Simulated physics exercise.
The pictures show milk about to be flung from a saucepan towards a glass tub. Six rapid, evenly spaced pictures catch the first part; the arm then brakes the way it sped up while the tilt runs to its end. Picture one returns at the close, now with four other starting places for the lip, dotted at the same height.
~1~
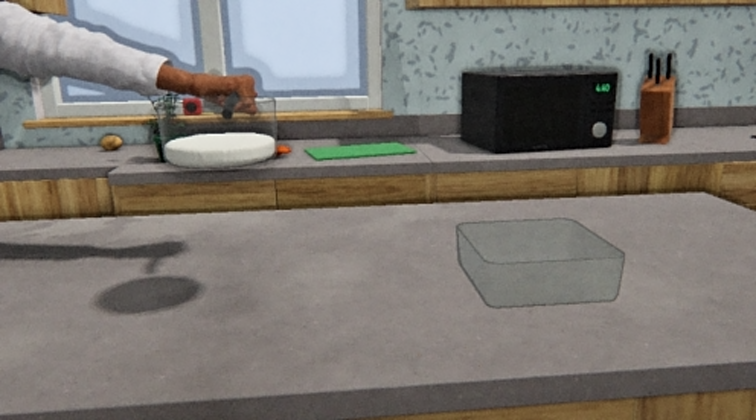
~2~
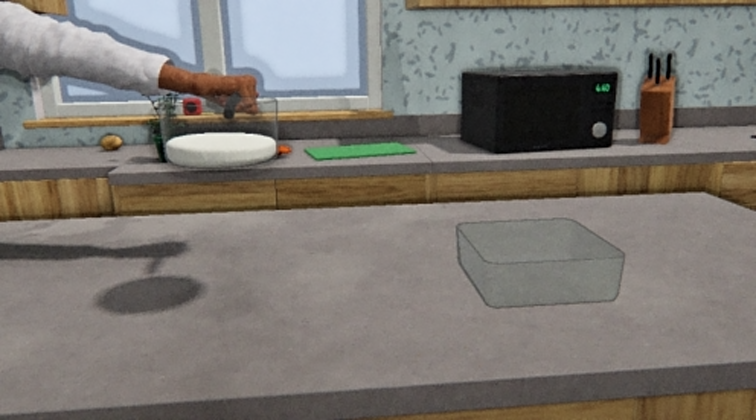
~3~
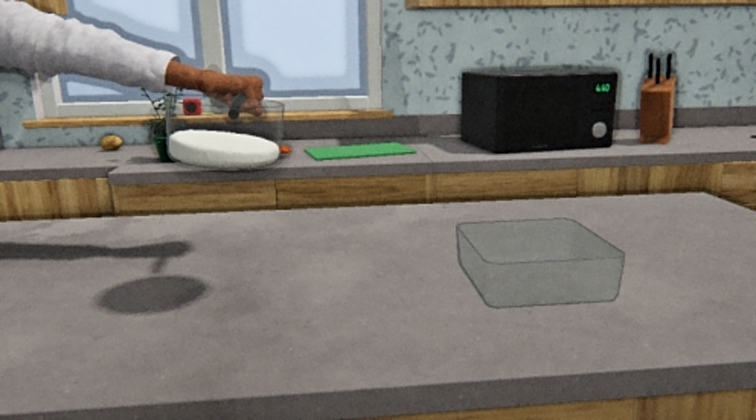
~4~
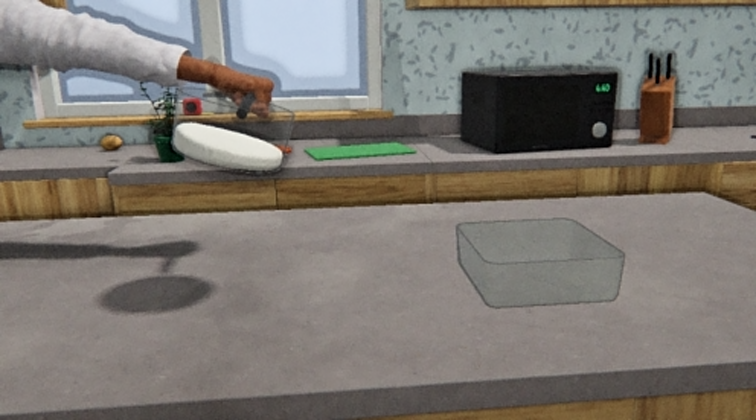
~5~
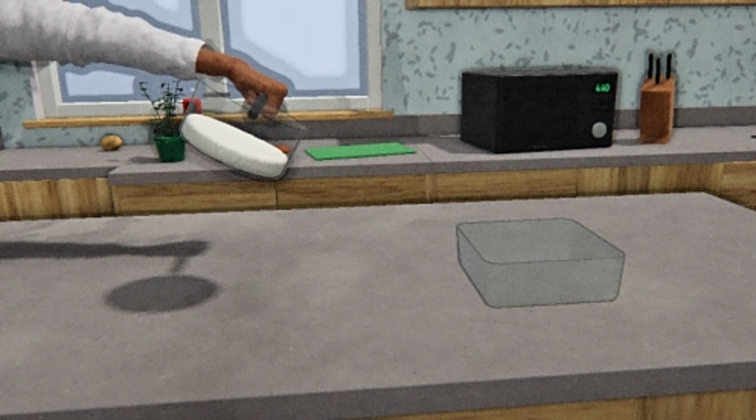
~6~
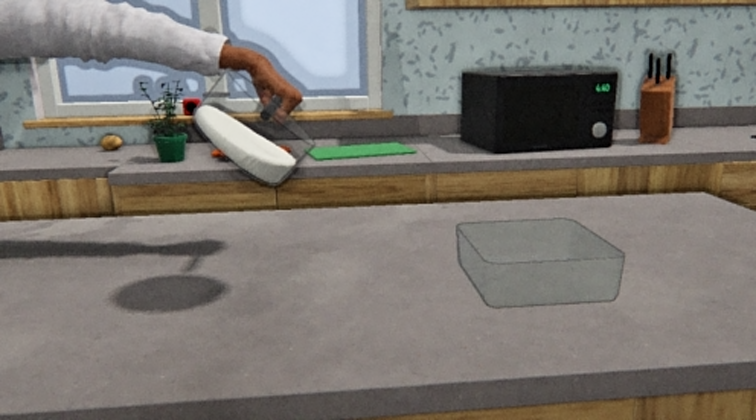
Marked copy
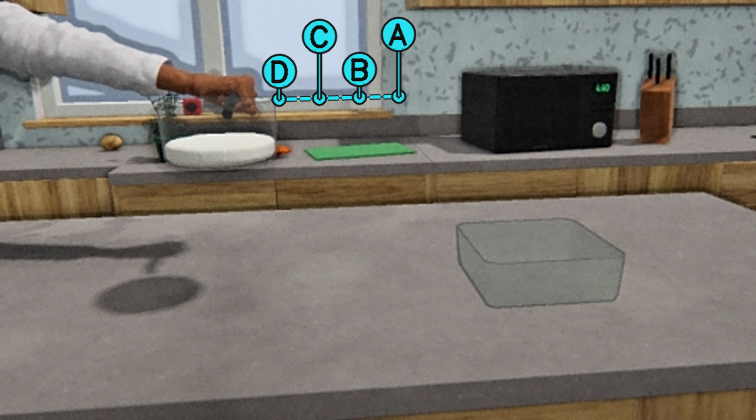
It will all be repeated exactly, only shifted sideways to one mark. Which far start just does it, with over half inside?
Take B.
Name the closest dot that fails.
Here it is dot C.
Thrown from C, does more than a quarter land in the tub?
No, it does not.
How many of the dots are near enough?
Two.
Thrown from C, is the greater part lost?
Yes, that goes wrong.
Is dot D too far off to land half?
Yes.
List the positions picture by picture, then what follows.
In the first frame, upright, lip at (273, 99); tub from (483, 306) to (616, 298); nothing has left yet.
In the second frame, upright, lip at (275, 100); nothing has left yet.
In the third frame, tipped about 5°, lip at (282, 104); nothing has left yet.
In the fourth frame, tipped about 15°, lip at (293, 113); nothing has left yet.
In the fifth frame, tipped about 28°, lip at (305, 127); nothing has left yet.
In the sixth frame, tipped about 43°, lip at (315, 143); nothing has left yet.
On the marked copy, A at (398, 96); B at (359, 97); C at (319, 98); D at (279, 99).
For dot A, about 67 % lands in the tub, 6 % falls short and 27 % goes beside or beyond.
For dot B, about 66 % lands in the tub, 9 % falls short and 25 % goes beside or beyond.
For dot C, about 13 % lands in the tub, 82 % falls short and 5 % goes beside or beyond.
For dot D, about 0 % lands in the tub, 100 % falls short.
